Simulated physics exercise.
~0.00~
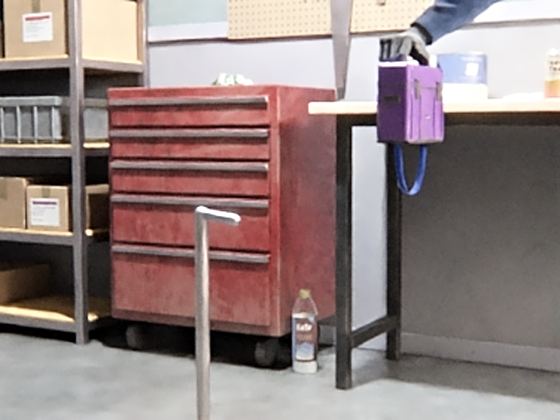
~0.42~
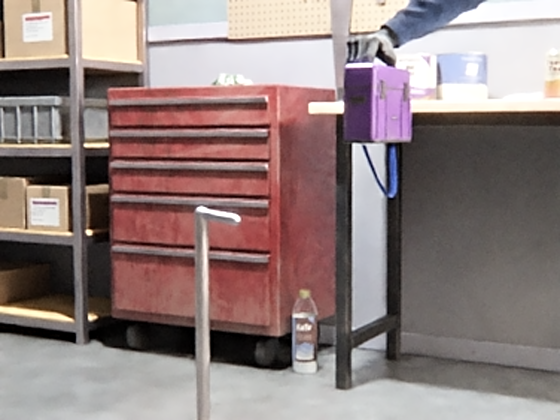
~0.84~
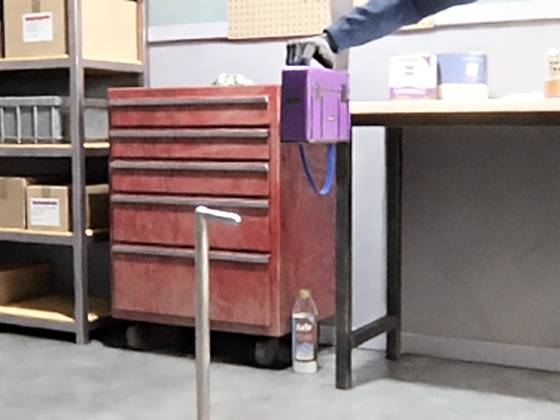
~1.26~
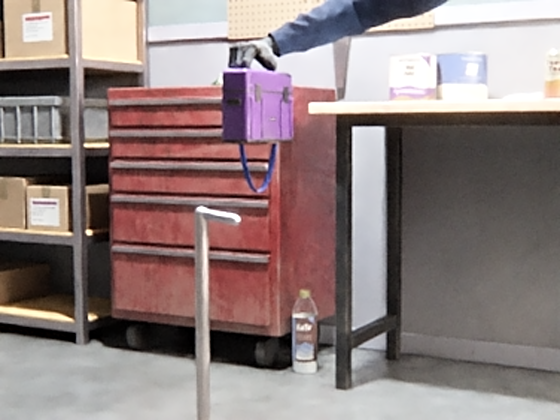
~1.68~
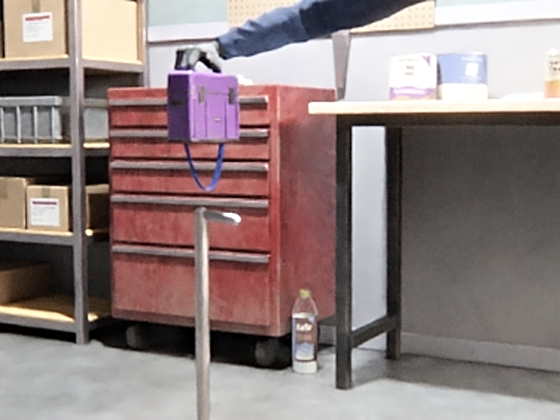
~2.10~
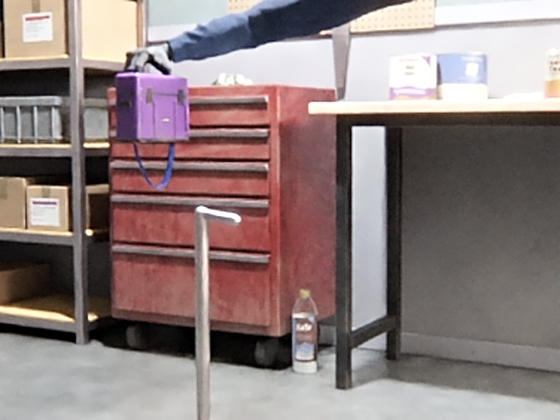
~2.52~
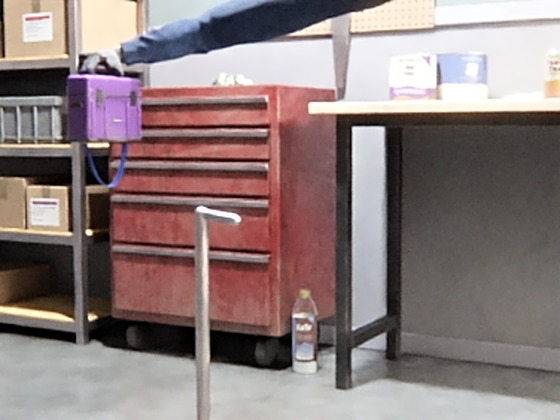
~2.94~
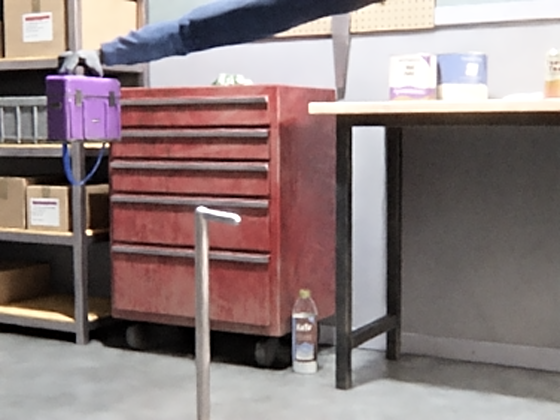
A gloved hand carries a purple case left past a metal post without catching its dangling loop.
